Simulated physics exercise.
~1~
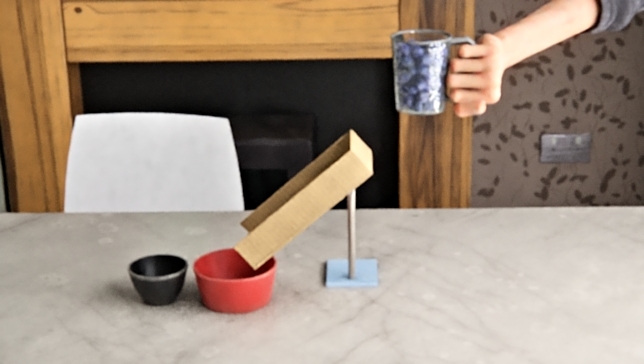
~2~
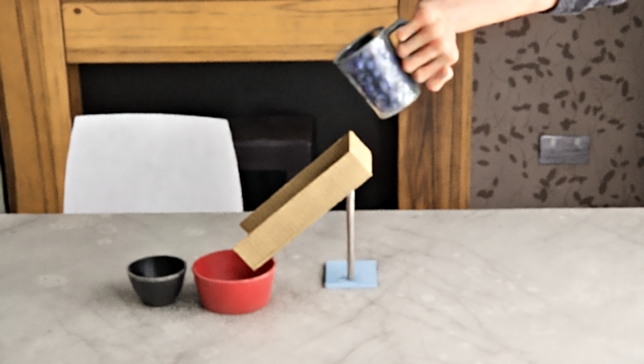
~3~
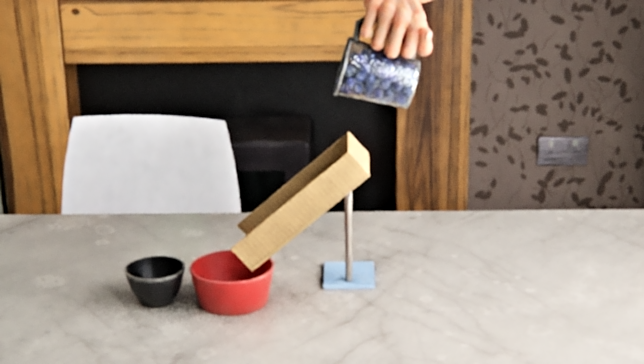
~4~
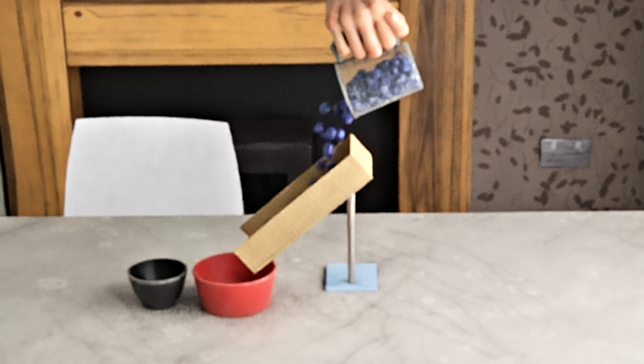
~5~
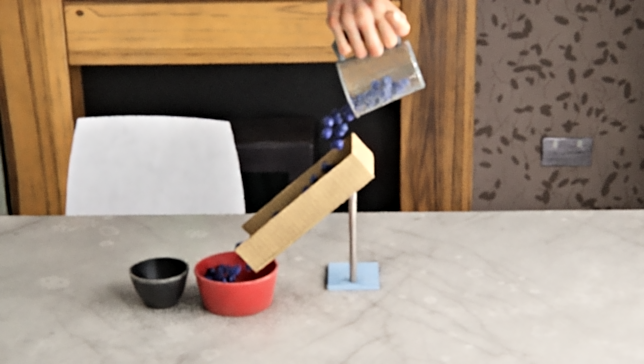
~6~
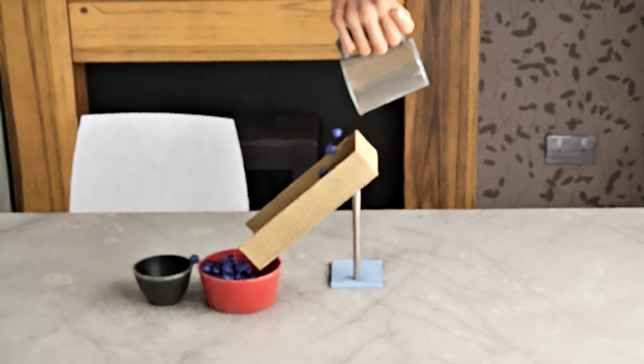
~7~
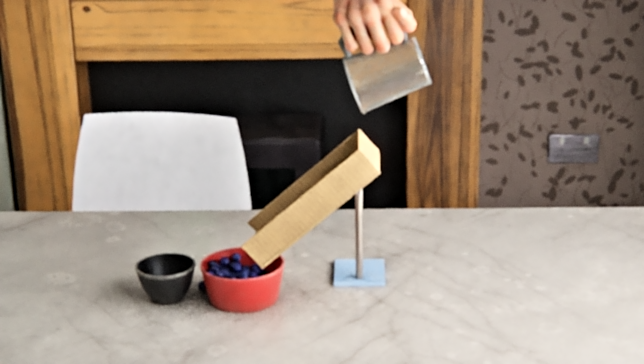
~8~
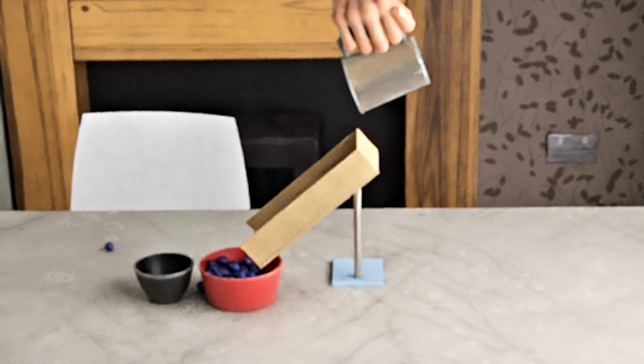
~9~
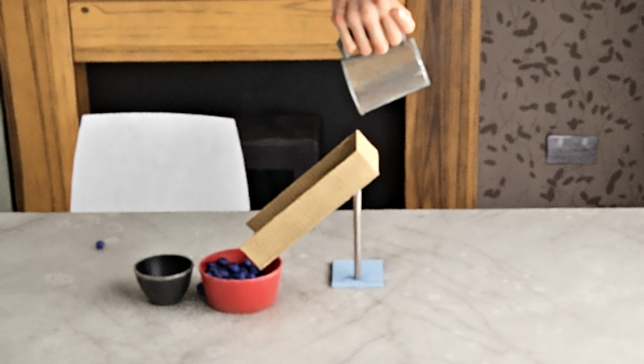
The footage shows a hand tipping a patterned cup of blueberries over a sloping wooden chute on a stand, sending them down to the left into a red bowl beside an empty black one, where nearly all settle, while one stray berry ends up on the table behind.
